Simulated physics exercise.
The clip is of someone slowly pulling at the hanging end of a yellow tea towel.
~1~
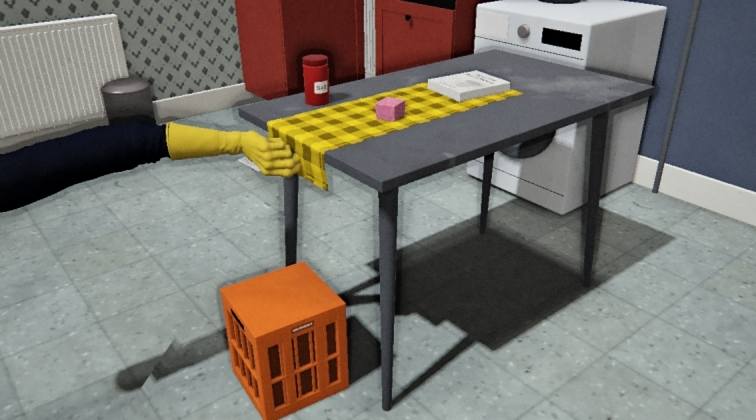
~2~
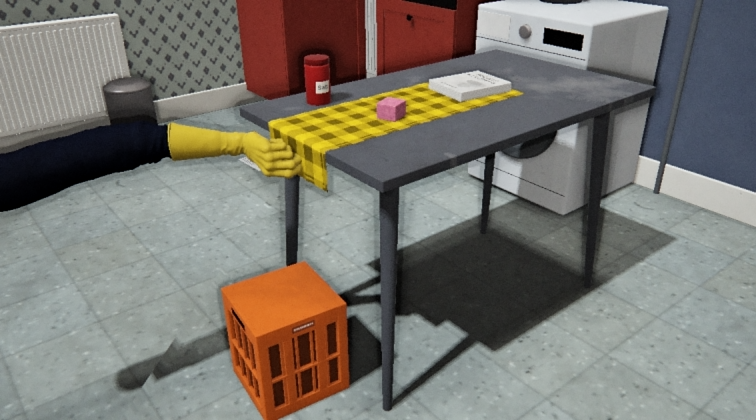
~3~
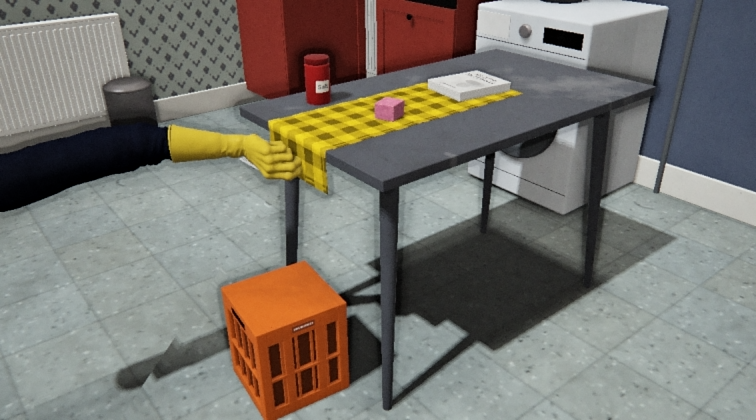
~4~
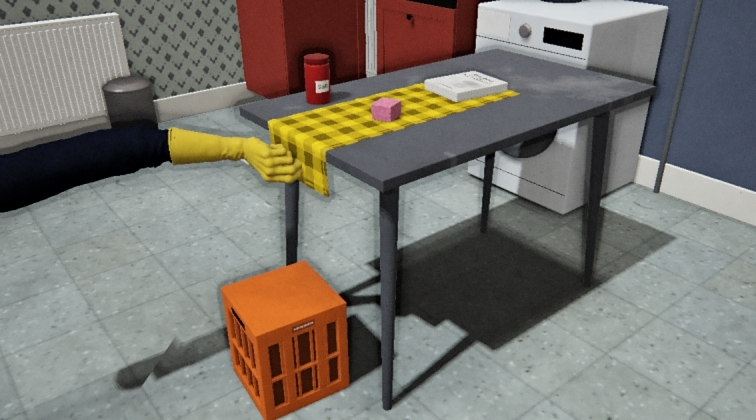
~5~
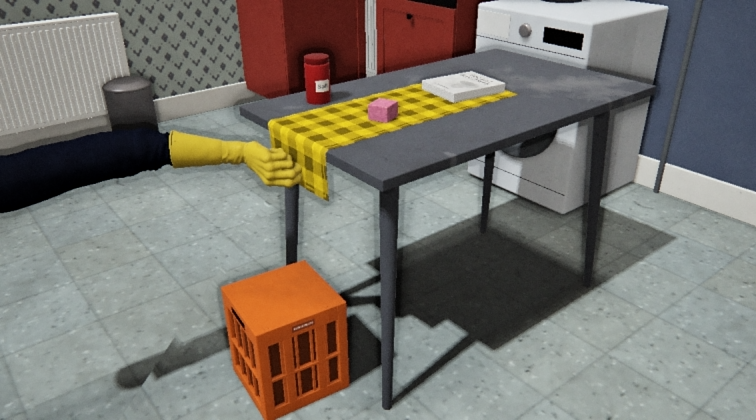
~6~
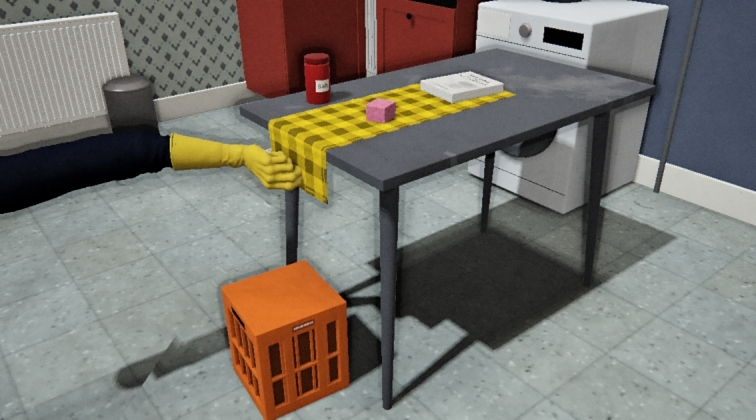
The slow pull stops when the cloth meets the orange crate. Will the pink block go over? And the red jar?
The pink block is carried off the end, the red jar stays on the table.
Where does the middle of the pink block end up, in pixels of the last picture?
Close to (289, 273).
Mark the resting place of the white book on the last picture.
Its middle is at (382, 107).
Then, 0.50 s past the final frame, hem going down; block carried along near (358, 117); jar still.
Then, 1.28 s past the final frame, hem going down; block carried along near (320, 127); jar still.
Then, 2.08 s past the final frame, hem on the crate; block down below near (289, 272); jar still.
When it is over, hem on the crate; block down below near (289, 272); jar still. The pink block falls off and the red jar remains up there.
